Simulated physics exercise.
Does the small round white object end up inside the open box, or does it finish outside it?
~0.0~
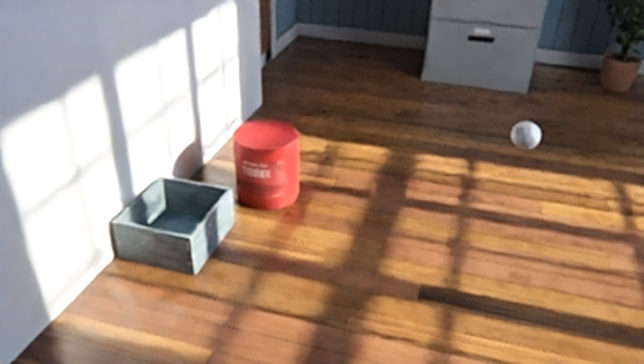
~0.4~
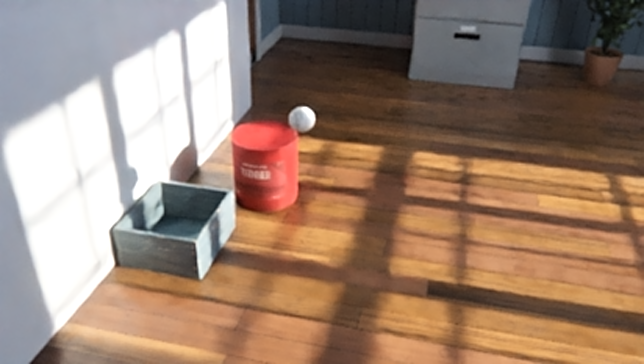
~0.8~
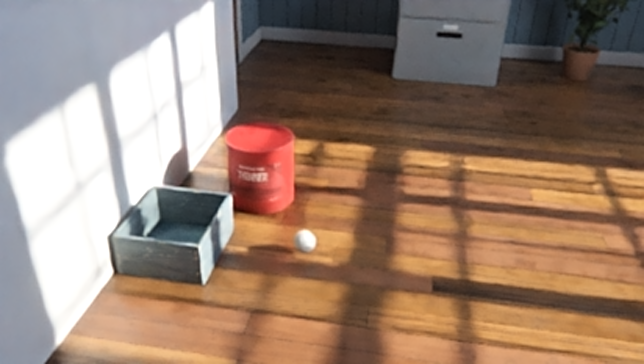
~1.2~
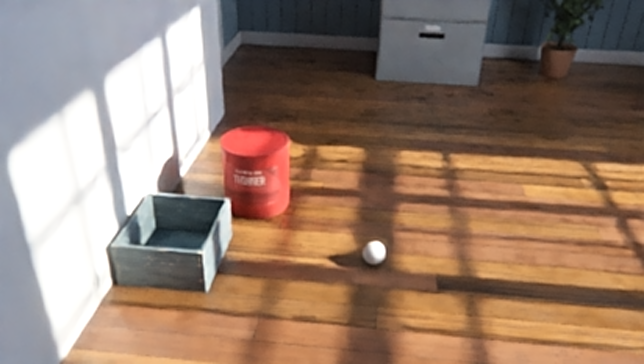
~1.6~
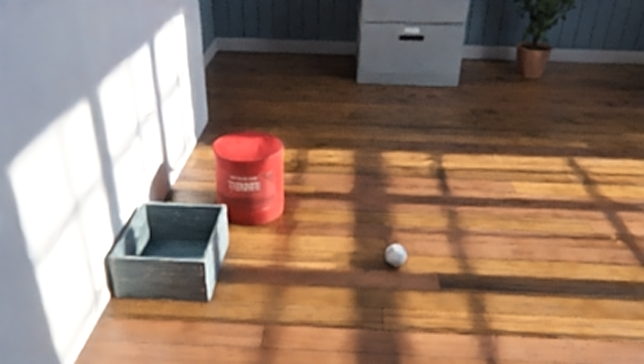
It finishes outside the box, out on the wooden floor to the right of the red pail.
